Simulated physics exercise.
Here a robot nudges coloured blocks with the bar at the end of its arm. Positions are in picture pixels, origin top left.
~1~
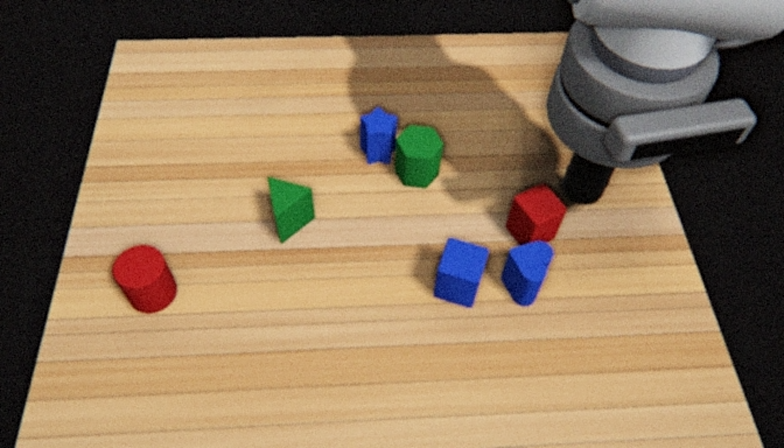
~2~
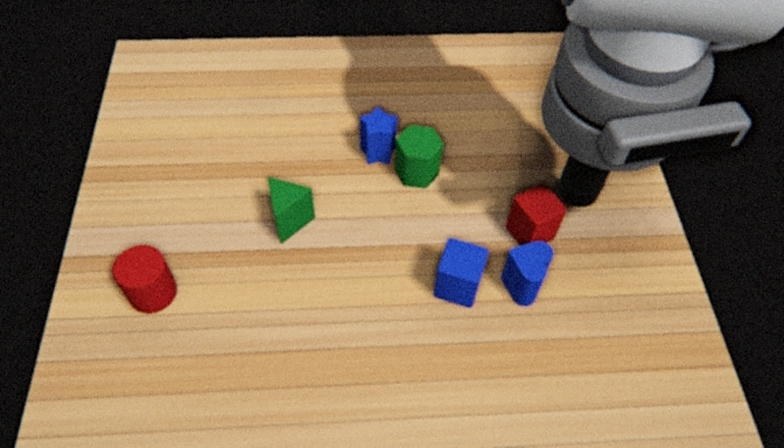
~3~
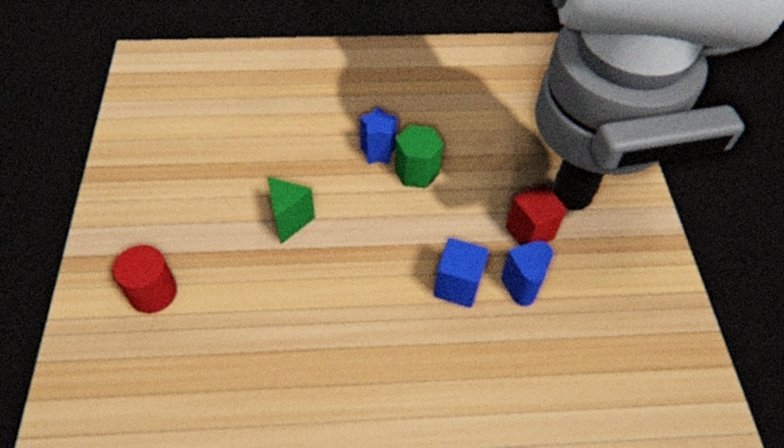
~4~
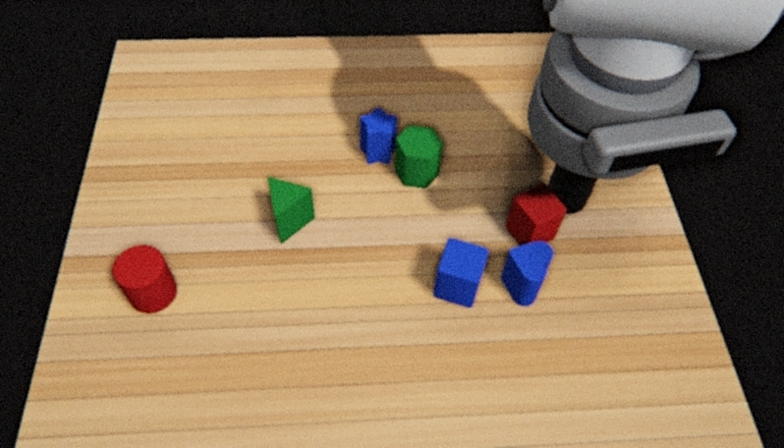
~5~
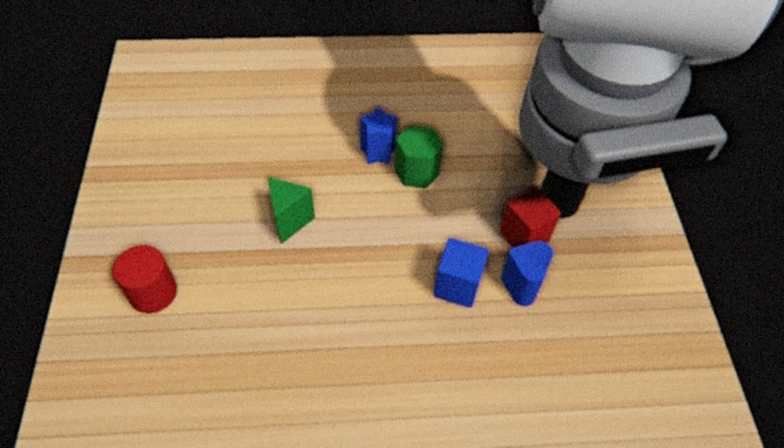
On a wooden tabletop scattered with red, green and blue blocks, a grey robot arm slid its dark tip slowly toward the lower left and nudged a red block slightly left.
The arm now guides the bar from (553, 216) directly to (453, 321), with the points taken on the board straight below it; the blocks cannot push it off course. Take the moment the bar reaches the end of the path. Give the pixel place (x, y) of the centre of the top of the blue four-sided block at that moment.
If I read the scene right, the answer is (368, 305).
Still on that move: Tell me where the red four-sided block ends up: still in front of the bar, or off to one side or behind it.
The block sits ahead of the bar.
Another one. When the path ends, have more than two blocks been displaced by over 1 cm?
Yes.
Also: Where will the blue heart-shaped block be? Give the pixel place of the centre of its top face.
By then it is at (527, 296).
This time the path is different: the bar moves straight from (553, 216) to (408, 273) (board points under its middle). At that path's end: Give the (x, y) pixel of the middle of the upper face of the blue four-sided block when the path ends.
Just about (409, 327).
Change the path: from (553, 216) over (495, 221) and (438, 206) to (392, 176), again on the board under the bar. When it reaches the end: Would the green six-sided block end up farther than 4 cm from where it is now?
That would be a no.
On the path given first. One third of the way, bar (525, 236); blue four-sided block (459, 263); red four-sided block (497, 240).
Two thirds of the way, bar (492, 271); blue four-sided block (417, 288), turned 40° clockwise; blue heart-shaped block (528, 292), turned 80° anticlockwise; red four-sided block (460, 277).
At the end, bar (455, 310); blue four-sided block (368, 305), turned 65° clockwise; blue heart-shaped block (527, 296), turned 90° anticlockwise; red four-sided block (414, 311), turned 25° clockwise; blue triangle in place.
